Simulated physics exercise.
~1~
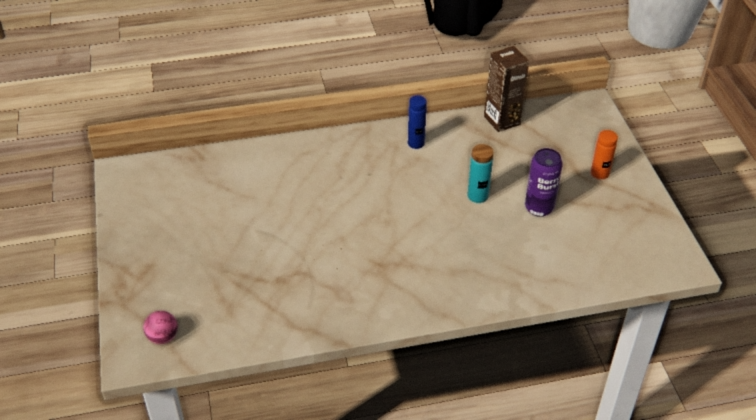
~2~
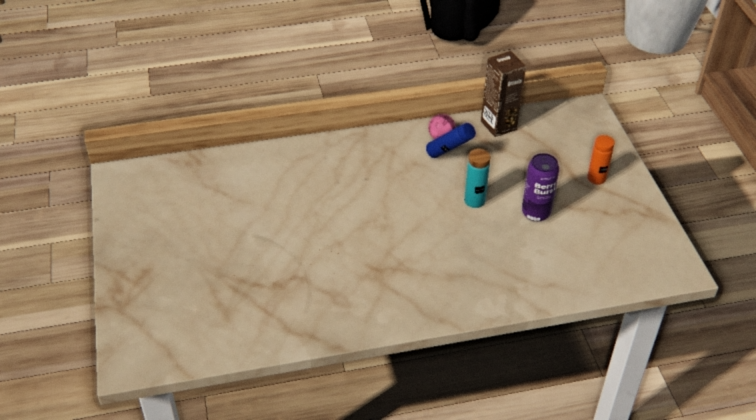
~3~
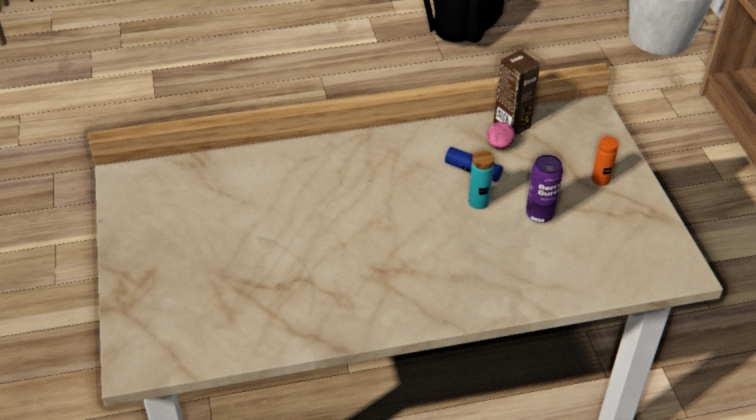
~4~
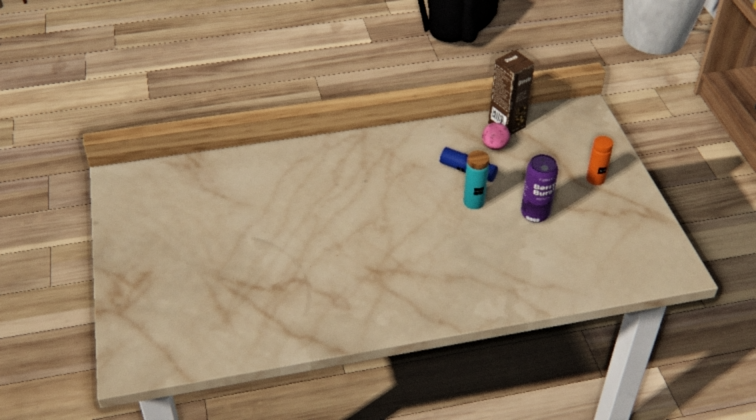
On a marble-topped table, a pink ball crossing to the far edge, a blue shaker toppling, both resting near the brown carton.
